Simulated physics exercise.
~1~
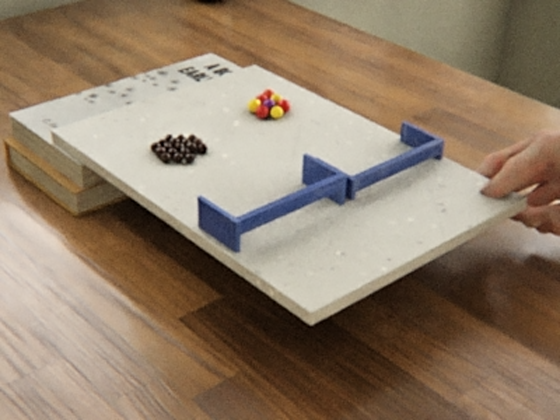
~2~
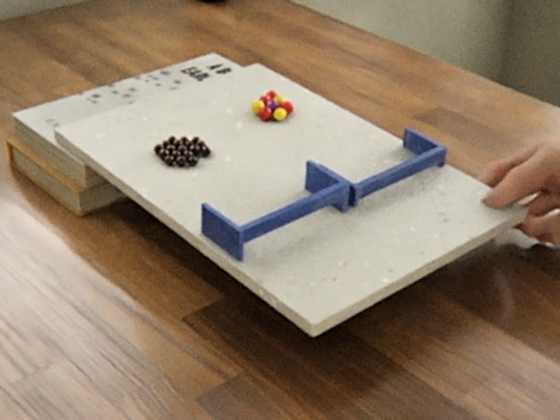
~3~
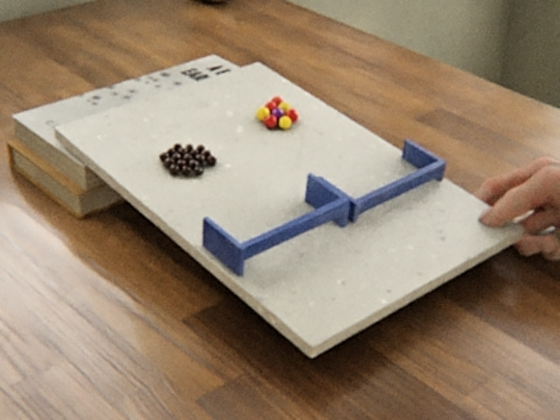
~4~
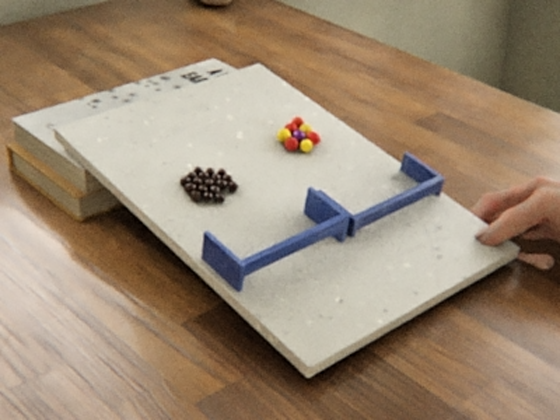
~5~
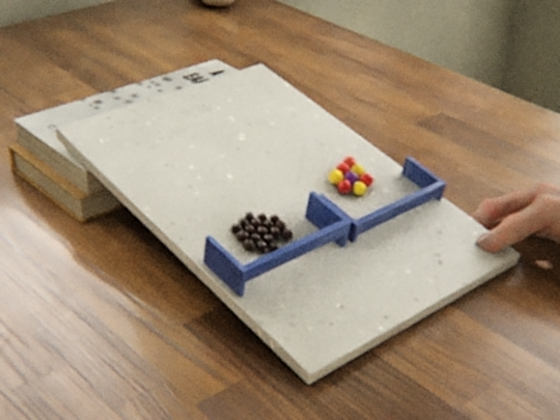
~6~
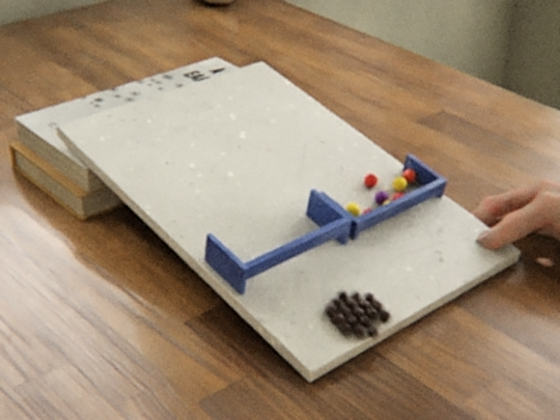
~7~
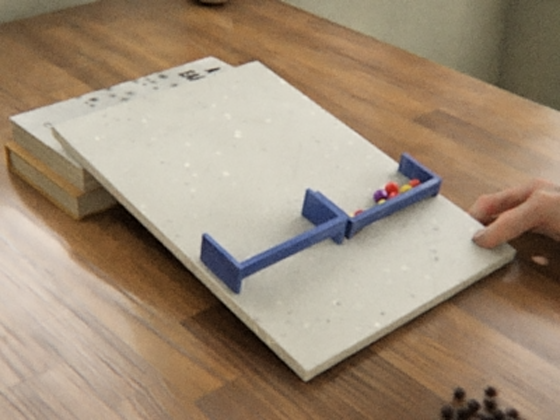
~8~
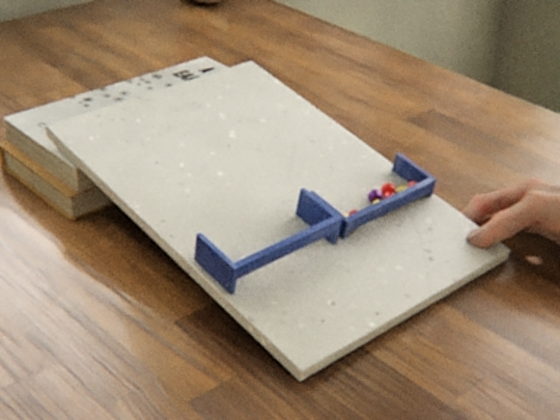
A hand at the right holds the edge of a pale speckled board whose far end rests on stacked books on a wooden table, seen from above at a slight angle. Two blue bars stand across the board, with a cluster of dark brown balls and a smaller cluster of red, yellow and purple ones above them. The hand lowers the board, steepening its slope, and both clusters slide down toward the bars. The dark balls pass beneath the nearer bar and roll off the board across the table, out of view. The colourful balls gather behind the farther bar and stay there.
